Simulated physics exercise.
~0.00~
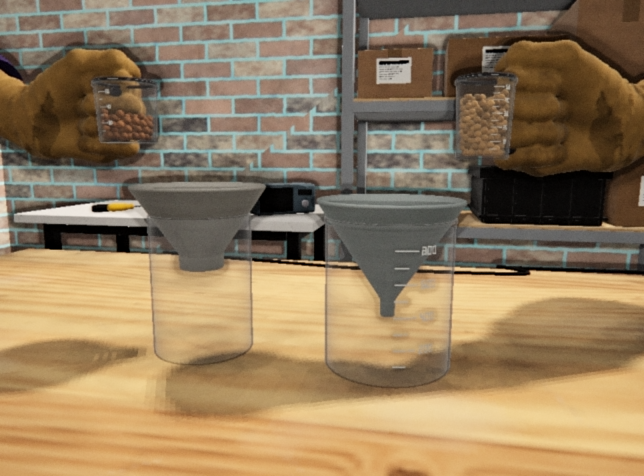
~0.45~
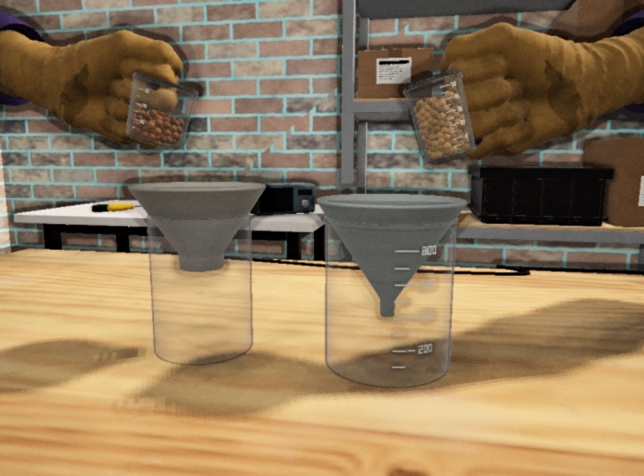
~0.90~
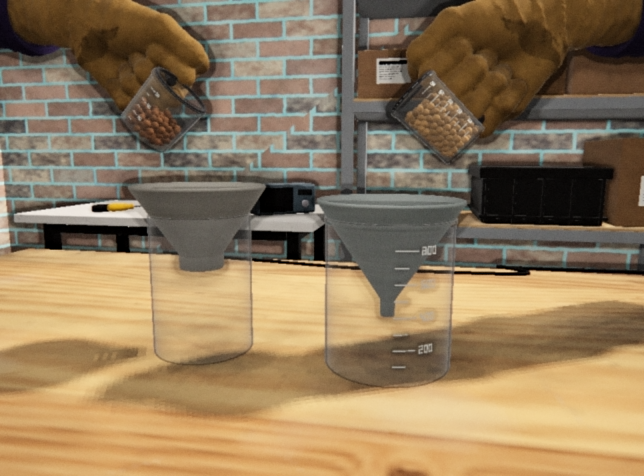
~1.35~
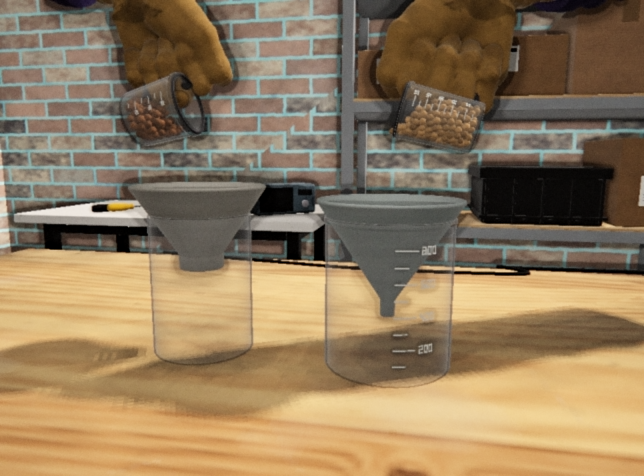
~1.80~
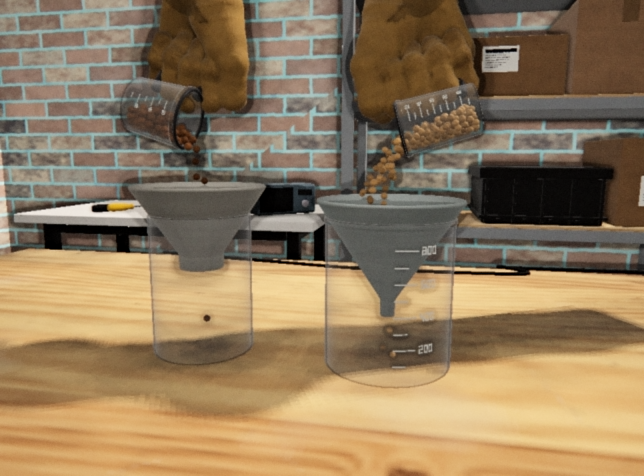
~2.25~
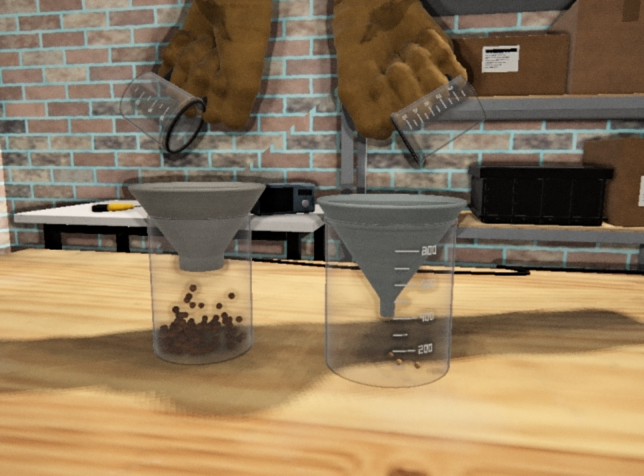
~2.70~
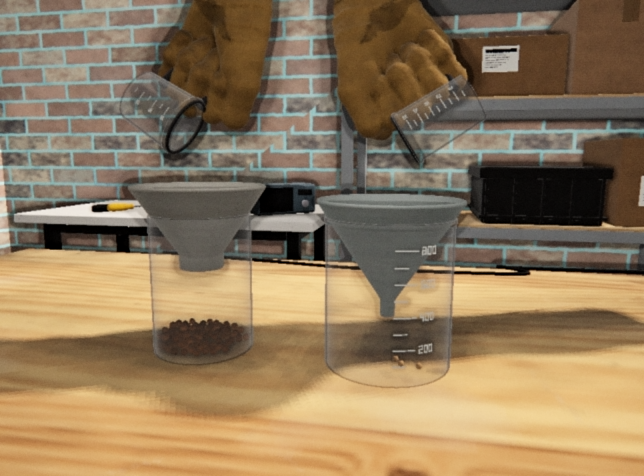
Gloved hands tipping two cups of pellets into funnels over clear jars, the left load draining through, the right mostly staying stuck.
